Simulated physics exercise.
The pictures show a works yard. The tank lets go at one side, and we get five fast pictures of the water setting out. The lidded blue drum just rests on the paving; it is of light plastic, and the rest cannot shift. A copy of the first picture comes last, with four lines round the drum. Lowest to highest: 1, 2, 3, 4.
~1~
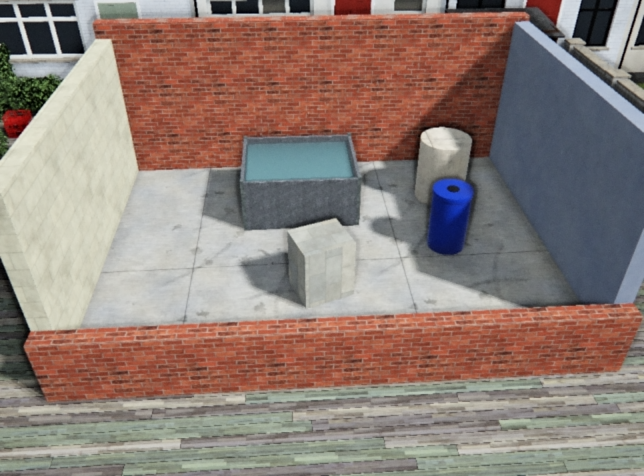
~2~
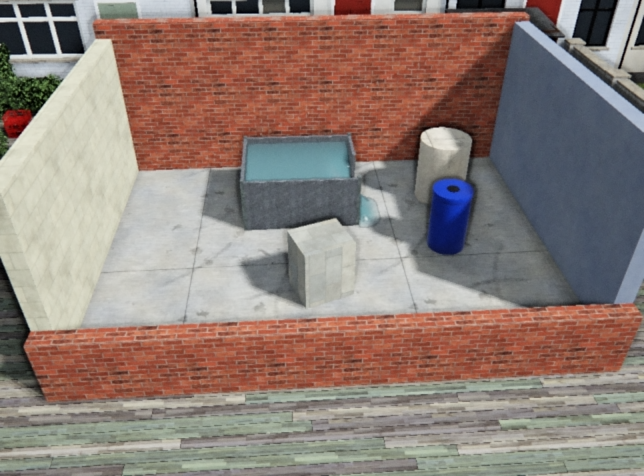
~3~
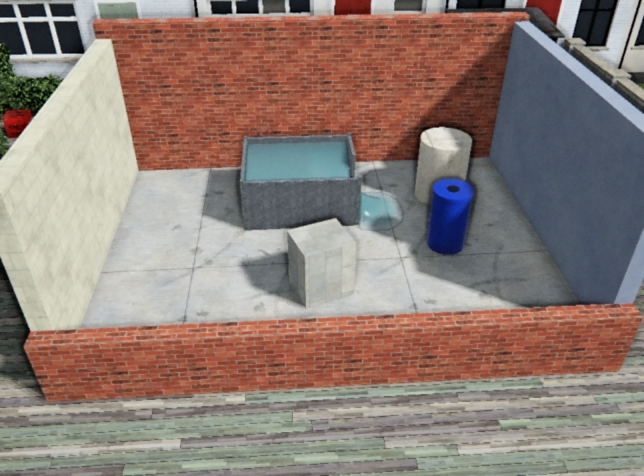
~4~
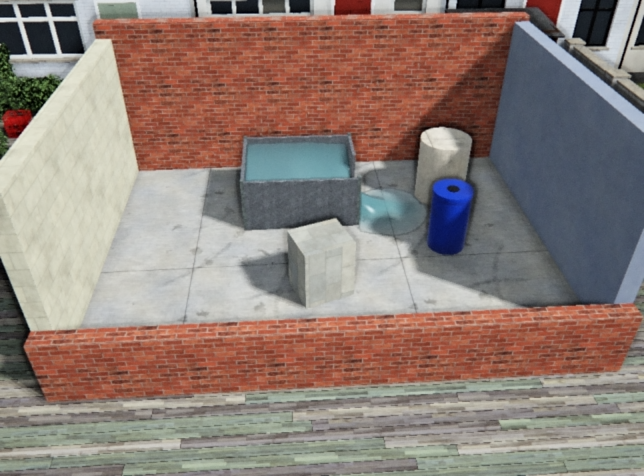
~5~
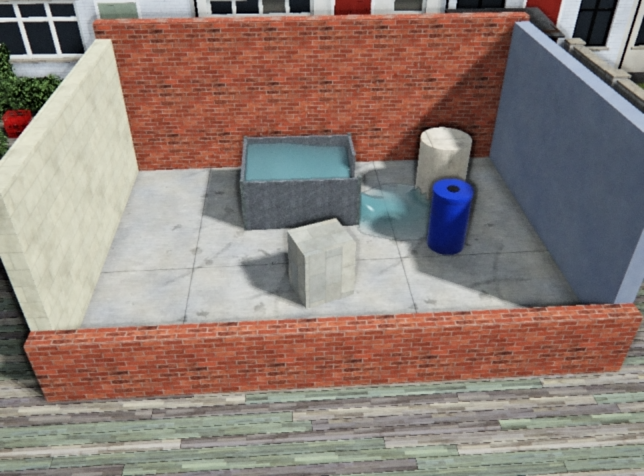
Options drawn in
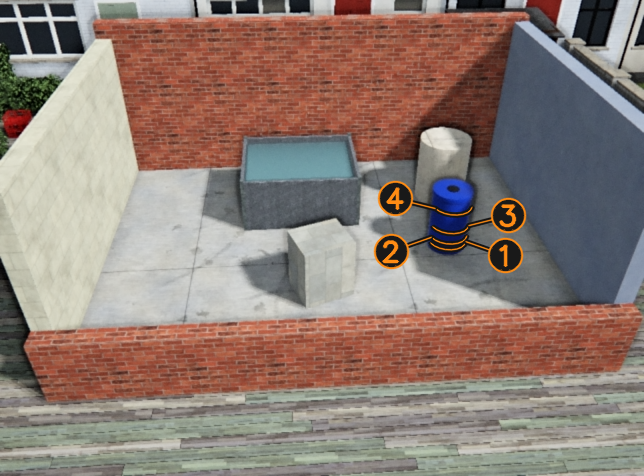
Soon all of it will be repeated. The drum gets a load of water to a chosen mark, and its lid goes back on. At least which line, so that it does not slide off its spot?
3.
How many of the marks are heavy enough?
Two of them.
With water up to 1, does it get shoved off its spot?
Yes, that goes wrong.
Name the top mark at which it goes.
Here it is mark 2.
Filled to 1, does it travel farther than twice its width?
Yes, it does.
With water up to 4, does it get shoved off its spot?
No.
On the marked copy, 1 at (451, 249); 2 at (452, 244); 3 at (453, 233); 4 at (457, 215); from the bottom up 1, 2, 3, 4.
If 1 is chosen, it is pushed about 3 times its own width away.
If 2 is chosen, it is pushed about its own width away.
If 3 is chosen, it does not move.
If 4 is chosen, it does not move.
